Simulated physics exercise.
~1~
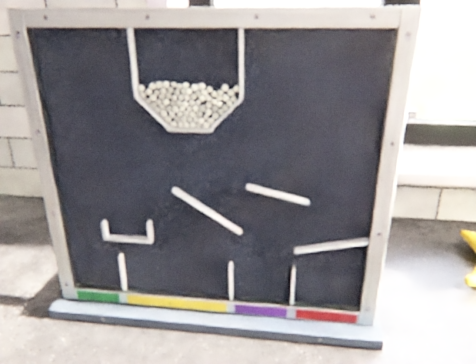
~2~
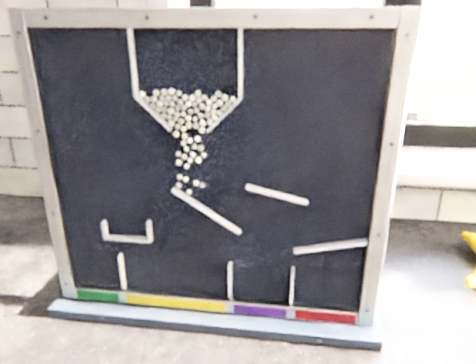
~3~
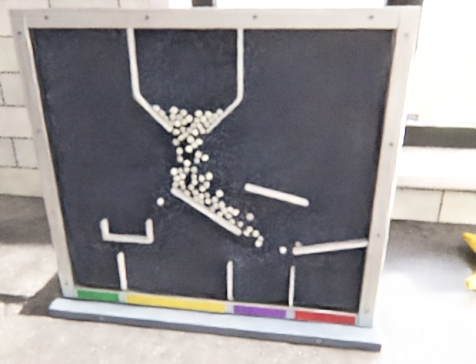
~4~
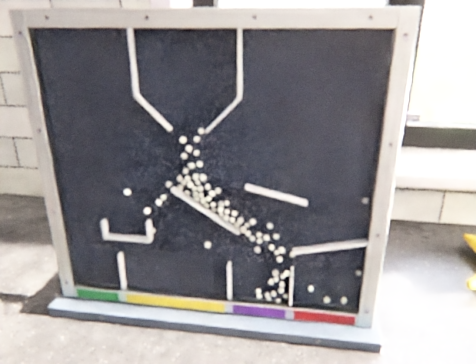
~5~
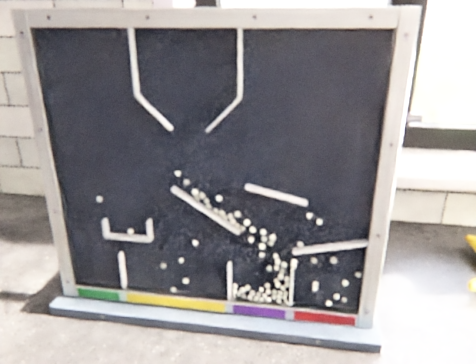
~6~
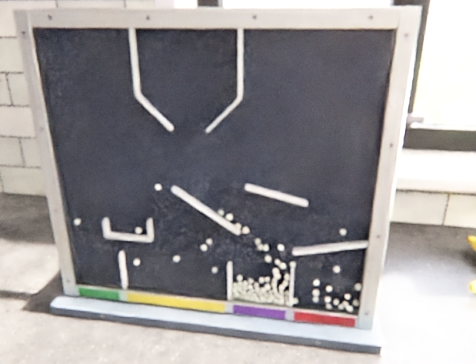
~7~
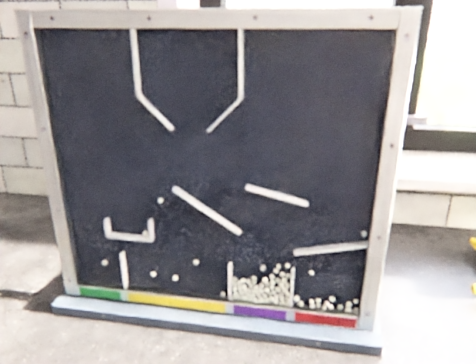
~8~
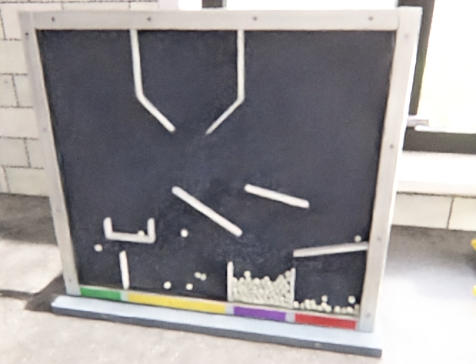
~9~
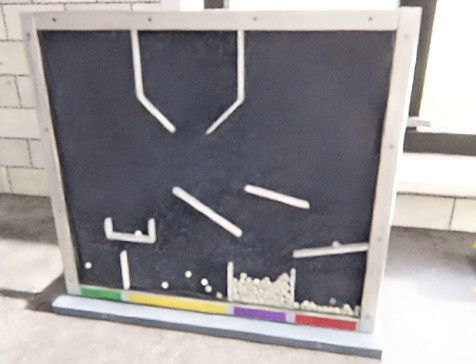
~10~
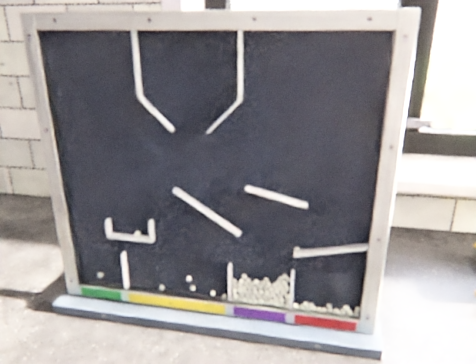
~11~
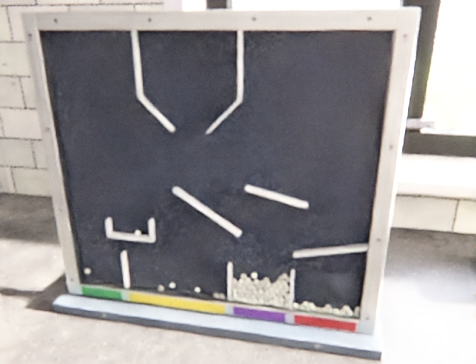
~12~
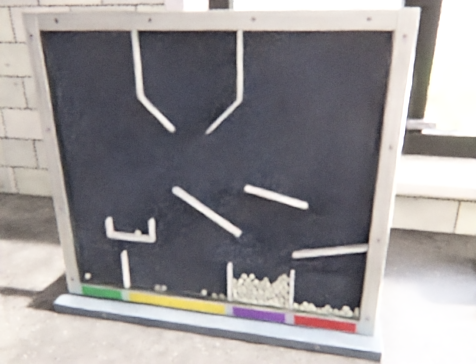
White beads pour from the hopper, bounce off ledges, and settle mostly in the purple bin.
